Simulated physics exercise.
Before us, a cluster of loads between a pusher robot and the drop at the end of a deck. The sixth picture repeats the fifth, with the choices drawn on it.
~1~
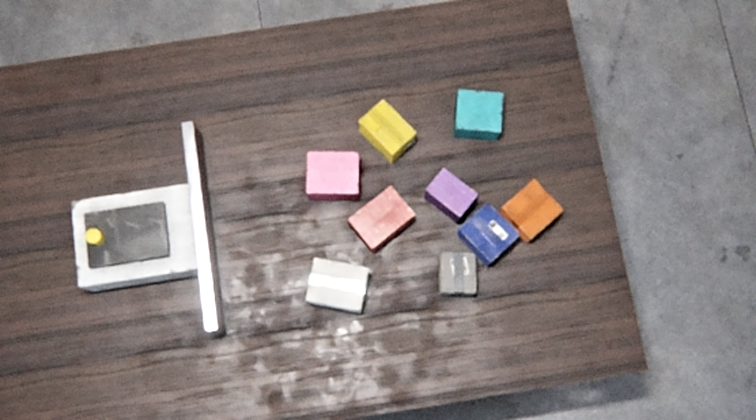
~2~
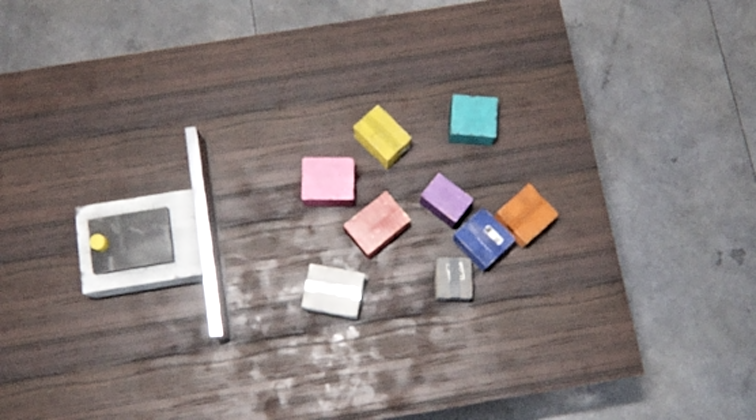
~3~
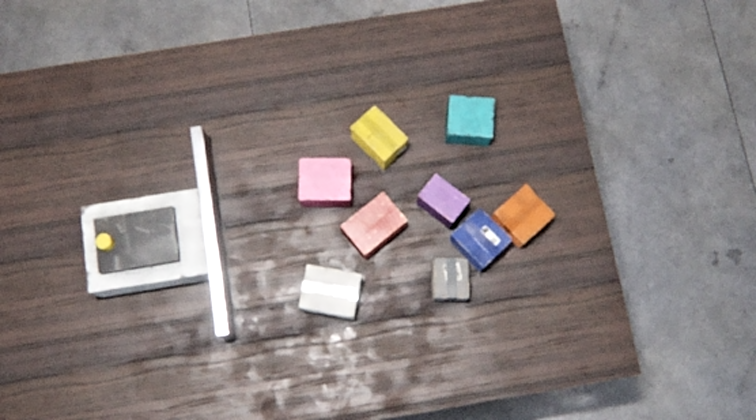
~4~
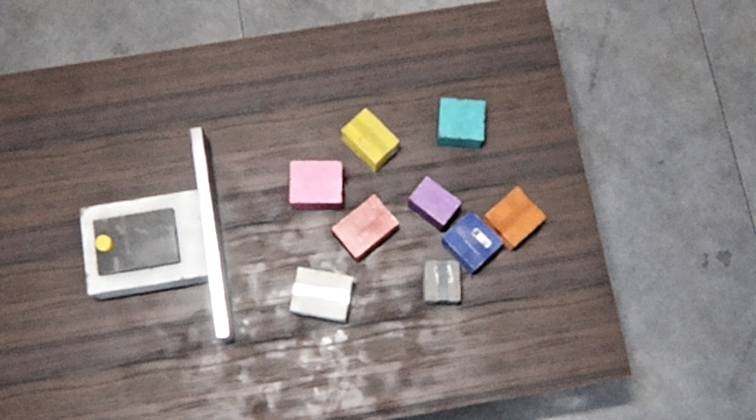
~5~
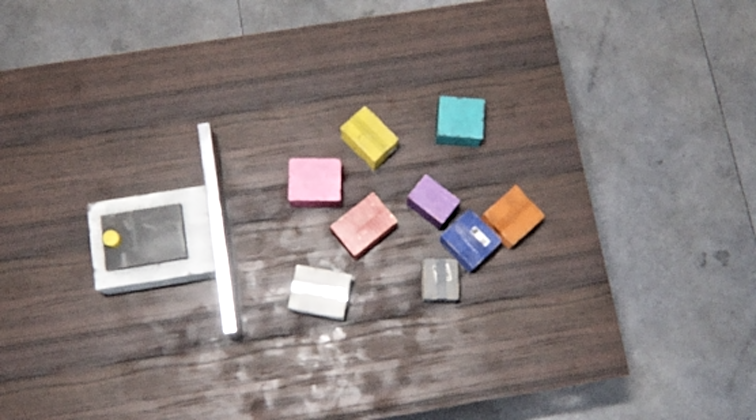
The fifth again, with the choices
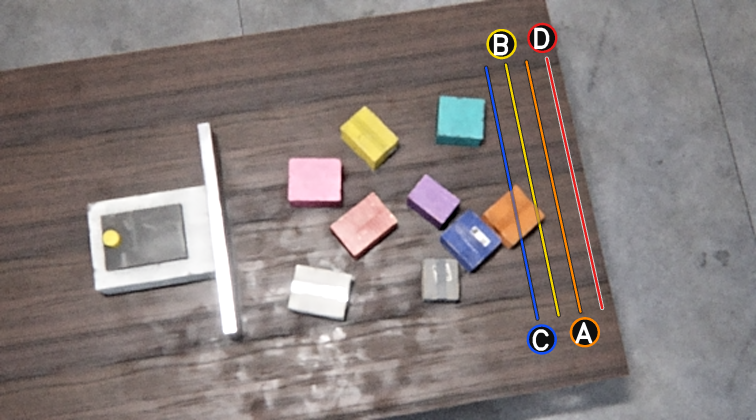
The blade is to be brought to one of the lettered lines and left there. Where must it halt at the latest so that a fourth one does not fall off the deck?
No fourth one falls up to C.
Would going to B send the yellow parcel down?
No.
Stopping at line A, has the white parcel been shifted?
By then, yes.
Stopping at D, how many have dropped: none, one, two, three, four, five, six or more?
By then, six or more.
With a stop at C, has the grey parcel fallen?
By then, no.
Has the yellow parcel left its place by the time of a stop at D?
Yes.
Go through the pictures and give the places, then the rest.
Blue parcel (487, 235); orange box (530, 212); white parcel (338, 286), in the first picture.
Robot (137, 239); pink crate (329, 182), in the second picture.
Robot (143, 239); turquoise crate (470, 121), in the third picture.
Robot (143, 240); purple crate (433, 204), in the fourth picture.
Robot (150, 236); blue parcel (469, 241); orange box (512, 218); white parcel (321, 293), in the fifth picture.
On the marked copy, A at (553, 183); B at (531, 186); C at (511, 189); D at (574, 179).
Taking C. A third of the way, robot (260, 219); white parcel (369, 277); yellow parcel (375, 135).
Two thirds of the way, robot (369, 201); orange box (548, 202); blue parcel (528, 240).
When it is over, robot (450, 189); orange box over the edge; blue parcel over the edge; two fallen.
As for the rest, A drops four; B drops four; D drops eight.
